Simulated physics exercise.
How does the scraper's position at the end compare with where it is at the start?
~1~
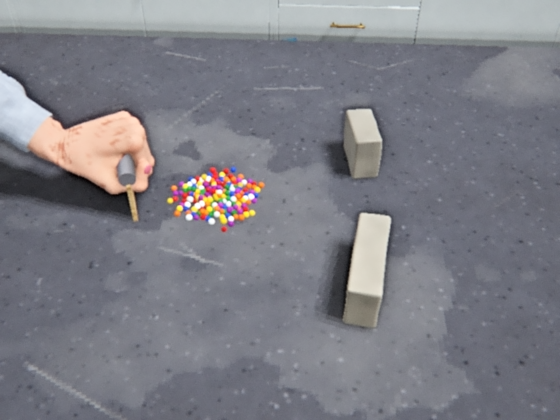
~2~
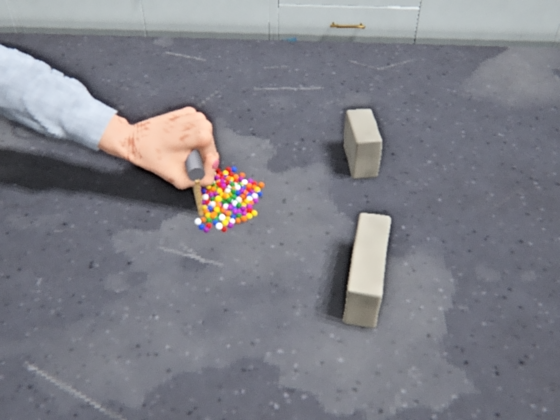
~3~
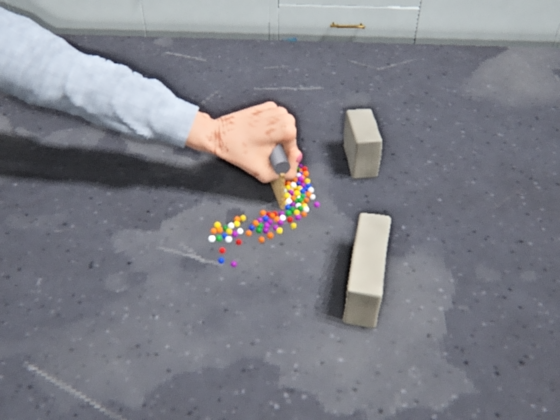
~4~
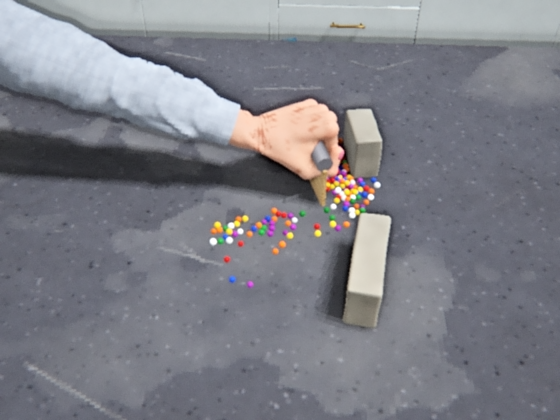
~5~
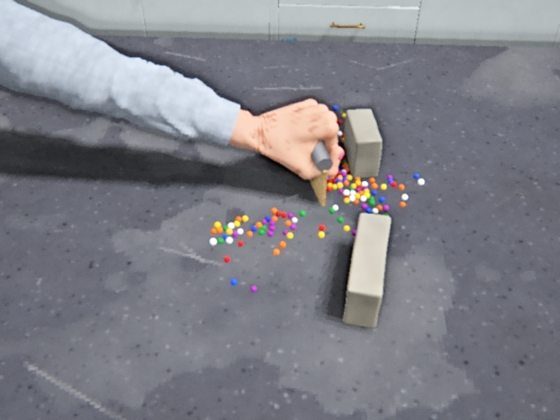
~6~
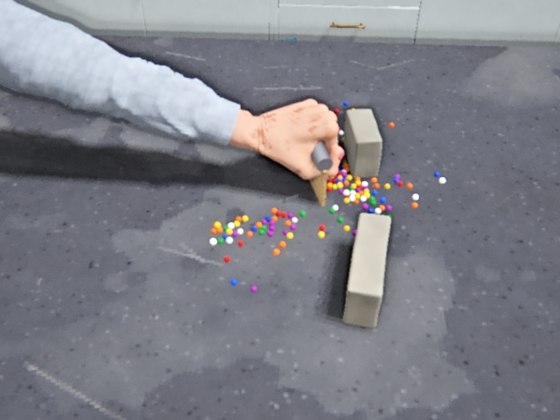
At the start the scraper is on the left, to the left of the bead pile. By the end it is farther right, just in front of the gap between the two blocks.
